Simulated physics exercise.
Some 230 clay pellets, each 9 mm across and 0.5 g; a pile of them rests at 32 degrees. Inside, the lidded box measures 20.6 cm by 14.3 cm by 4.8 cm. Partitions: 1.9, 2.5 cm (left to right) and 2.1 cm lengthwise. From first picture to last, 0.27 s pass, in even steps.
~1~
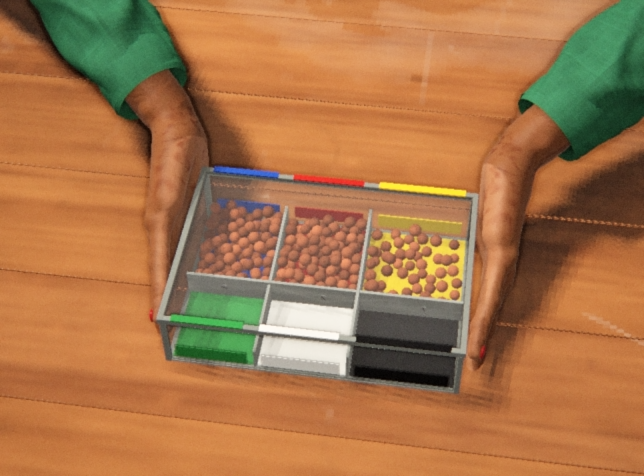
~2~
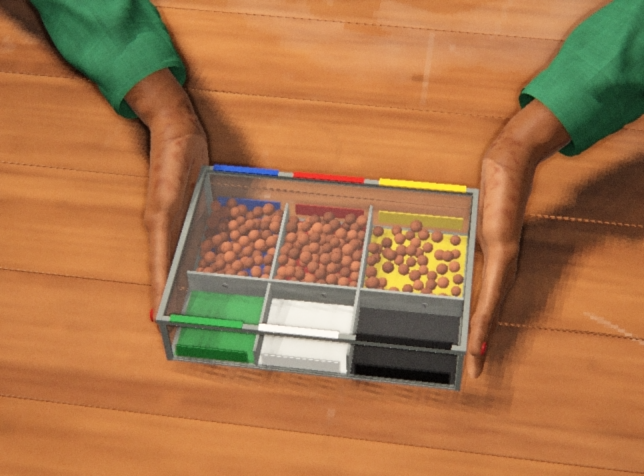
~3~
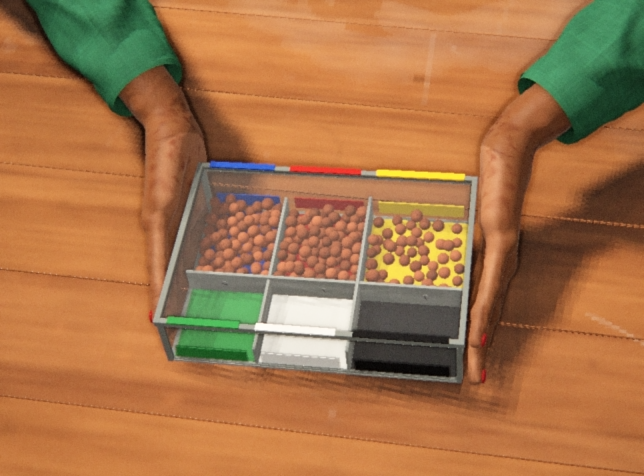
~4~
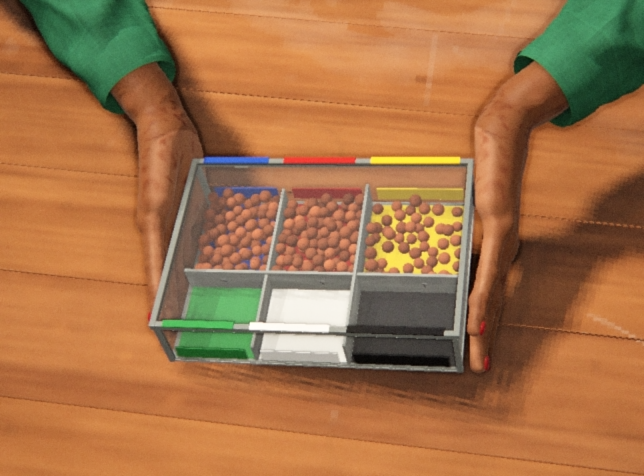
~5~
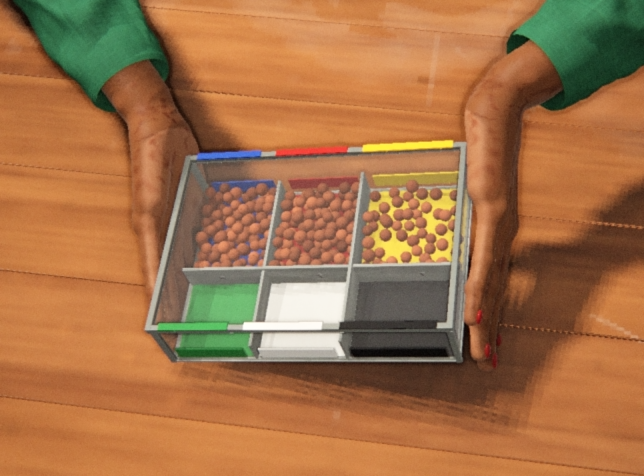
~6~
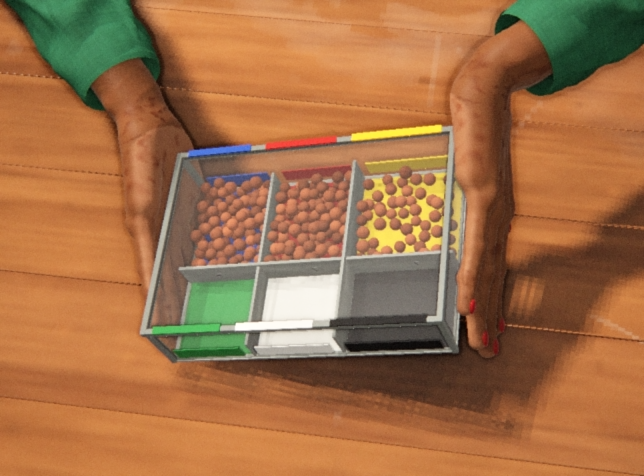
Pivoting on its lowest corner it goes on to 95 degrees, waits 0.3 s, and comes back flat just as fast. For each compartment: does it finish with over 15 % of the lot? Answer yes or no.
Red compartment: No; blue compartment: Yes; green compartment: Yes; yellow compartment: No; white compartment: No; black compartment: No.
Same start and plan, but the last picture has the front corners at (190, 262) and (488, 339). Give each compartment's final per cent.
Red 25, blue 5, green 0, yellow 70, white 0, black 0.
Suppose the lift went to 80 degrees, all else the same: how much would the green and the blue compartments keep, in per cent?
Then: Green 40; blue 30.
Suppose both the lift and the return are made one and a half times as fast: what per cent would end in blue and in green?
In that case blue 30; green 60.
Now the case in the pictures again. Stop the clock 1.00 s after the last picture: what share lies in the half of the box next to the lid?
Roughly 60 per cent.
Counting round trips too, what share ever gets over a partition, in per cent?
Roughly 70 per cent.
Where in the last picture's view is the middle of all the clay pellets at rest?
Near (220, 306).
Then, 1.00 s after the last picture, tilt 95 degrees; red 5 %, blue 35 %, green 45 %, yellow 5 %, white 10 %.
Then, 1.66 s after the last picture, tilt 49 degrees; blue 30 %, green 60 %, yellow 5 %, white 5 %.
Then, 2.37 s after the last picture, tilt 0 degrees; blue 30 %, green 60 %, yellow 5 %, white 5 %.
In the end, red 0 %, blue 30 %, green 60 %, yellow 5 %, white 5 %, black 0 %.
